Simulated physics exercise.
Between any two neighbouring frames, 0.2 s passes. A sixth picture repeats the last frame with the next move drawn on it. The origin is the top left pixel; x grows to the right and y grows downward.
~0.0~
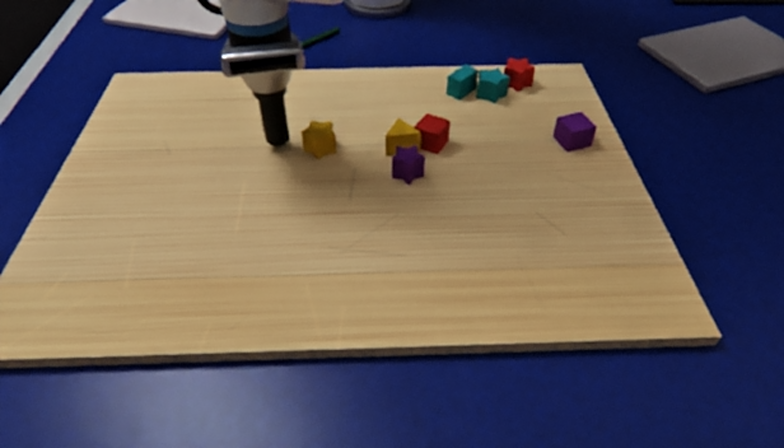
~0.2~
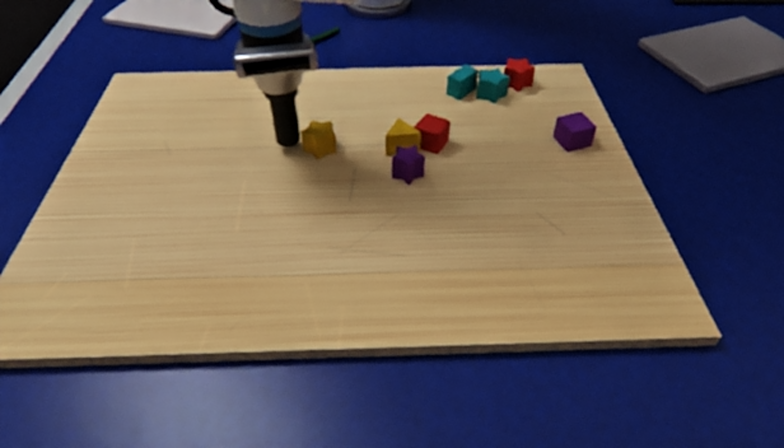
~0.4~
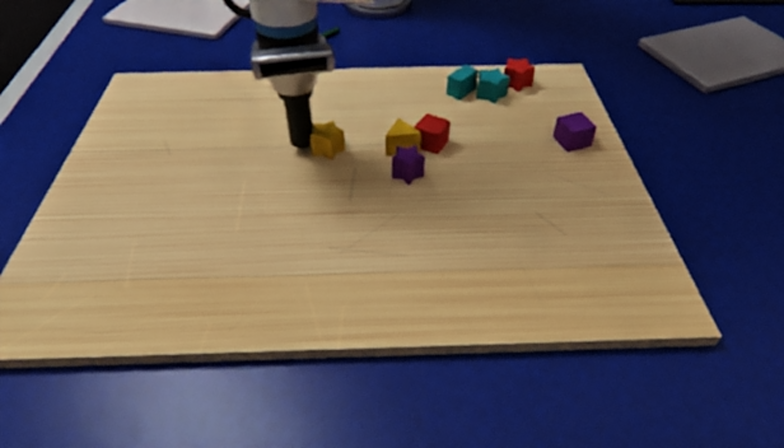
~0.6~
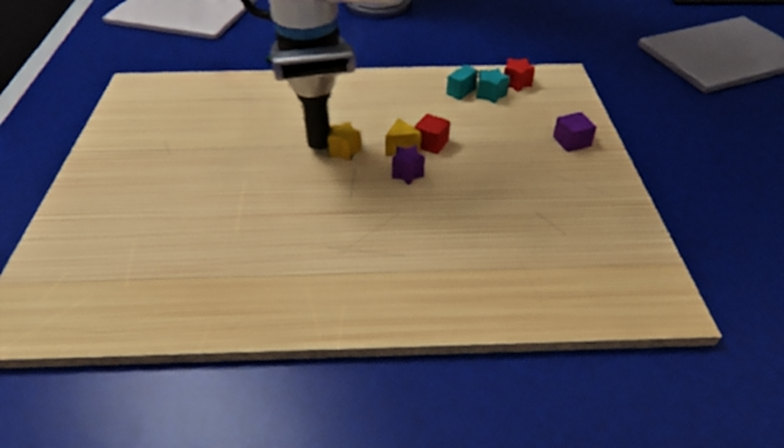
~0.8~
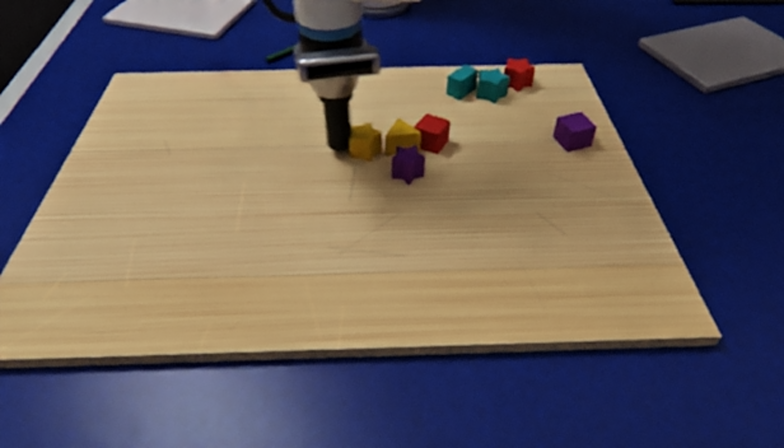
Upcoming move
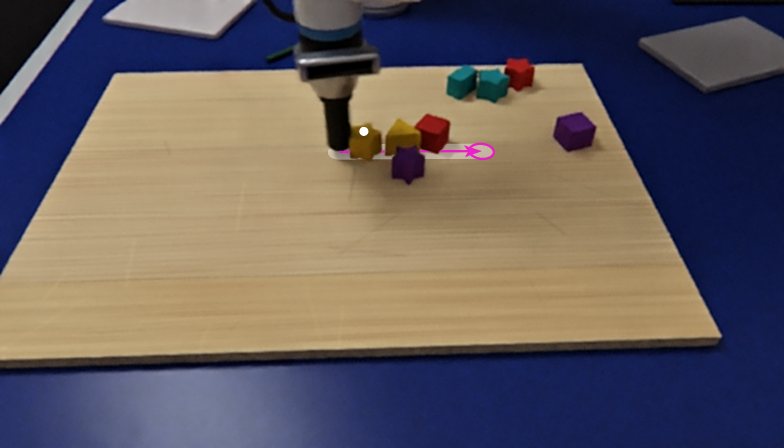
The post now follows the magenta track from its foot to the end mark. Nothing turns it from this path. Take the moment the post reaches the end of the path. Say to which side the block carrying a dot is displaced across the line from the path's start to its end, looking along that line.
It moves right.
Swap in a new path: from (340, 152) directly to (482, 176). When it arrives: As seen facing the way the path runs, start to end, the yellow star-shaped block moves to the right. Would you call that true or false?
The statement is incorrect.
The drawn path runs from (340, 152) to (482, 151); the dot is on the yellow star-shaped block.
The first path, step by step. One third of the way, post at (388, 145); yellow star-shaped block at (411, 137), turned 25° clockwise; yellow triangle at (437, 135), turned 35° anticlockwise; purple star-shaped block at (416, 158), turned 30° clockwise; red square piece at (442, 120), turned 15° anticlockwise.
Two thirds of the way, post at (436, 144); yellow star-shaped block at (457, 141), turned 45° clockwise; yellow triangle at (483, 143), turned 15° anticlockwise; purple star-shaped block at (422, 159), turned 70° clockwise; red square piece at (448, 117), turned 15° anticlockwise.
At the end, post at (482, 144); yellow star-shaped block at (492, 146), turned 80° clockwise; yellow triangle at (515, 157), turned 20° clockwise; purple star-shaped block at (422, 159), turned 70° clockwise; red square piece at (451, 115), turned 25° anticlockwise.
